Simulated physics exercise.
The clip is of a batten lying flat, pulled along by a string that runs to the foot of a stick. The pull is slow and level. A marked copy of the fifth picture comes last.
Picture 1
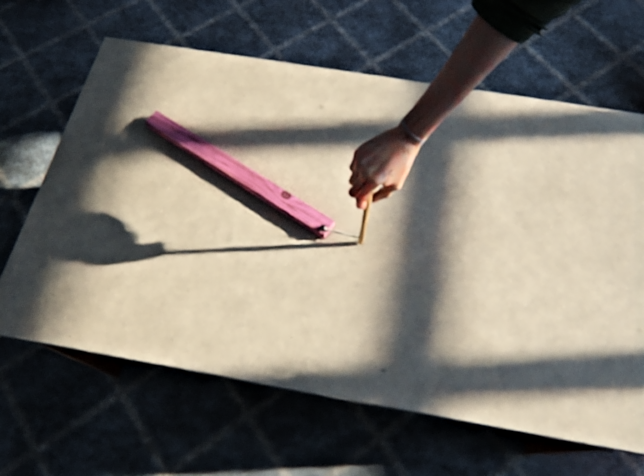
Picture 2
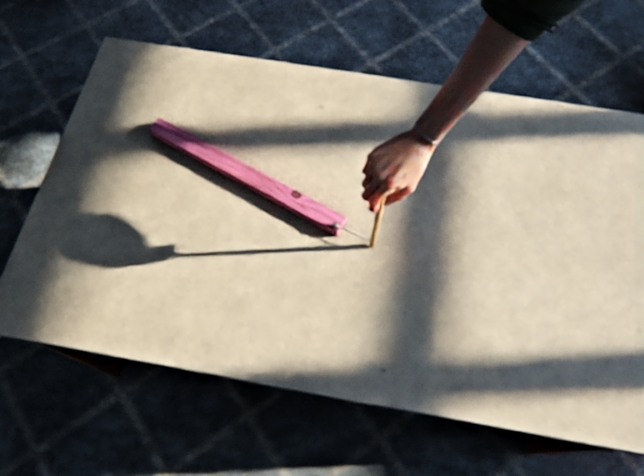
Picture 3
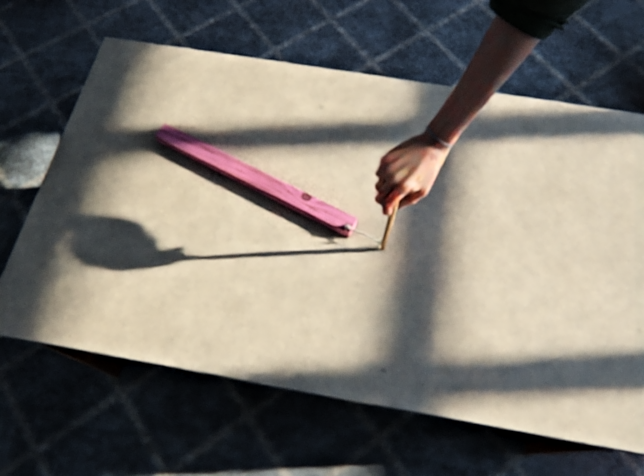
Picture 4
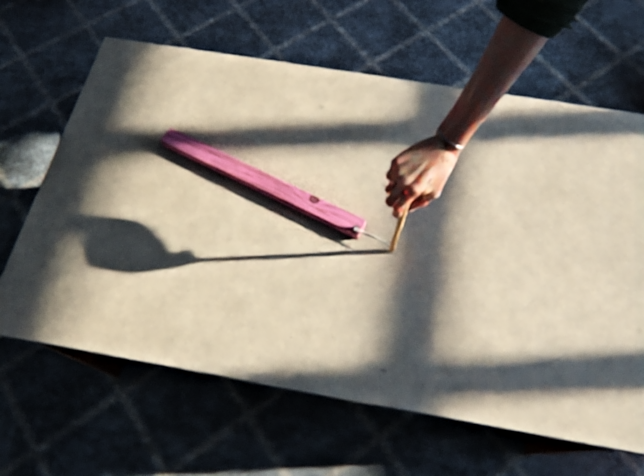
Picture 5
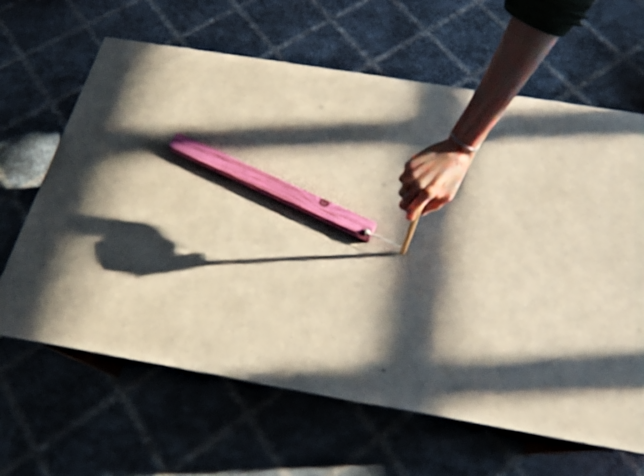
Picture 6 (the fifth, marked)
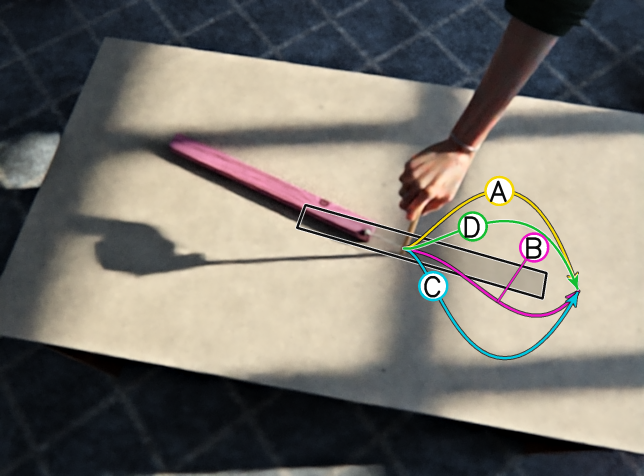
A pink batten slides slowly to the right and slightly toward the bottom across a pale board, seen from above at an angle by a still camera. The board lies tilted over a dark floor with crossing lines, striped by soft shadows, and a bare forearm with a dark sleeve reaches in from the upper right. The hand draws a thin upright stick rightward, the string at its foot pulling the batten along while their long shadow shifts with them.
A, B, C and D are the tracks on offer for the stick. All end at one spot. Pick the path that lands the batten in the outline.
Path B puts it in the outline.
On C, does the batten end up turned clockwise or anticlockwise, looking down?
On that path, anticlockwise.
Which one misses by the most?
Path A.
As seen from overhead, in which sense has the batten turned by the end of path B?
On that path, anticlockwise.
On the marked copy, A from (404, 248) via (500, 191) to (577, 286); B from (404, 248) via (492, 297) to (578, 291); C from (404, 248) via (482, 351) to (577, 293); D from (404, 248) via (505, 221) to (577, 289); the outline at (420, 250).
With B. Early on, foot of the stick (466, 278), middle of the batten (325, 209).
Further on, foot of the stick (530, 316), middle of the batten (383, 240).
At the end, foot of the stick (578, 292), middle of the batten (420, 251); it lies in the outline.
As for the rest, A leaves its middle at (434, 216); C leaves its middle at (418, 266); D leaves its middle at (429, 223).
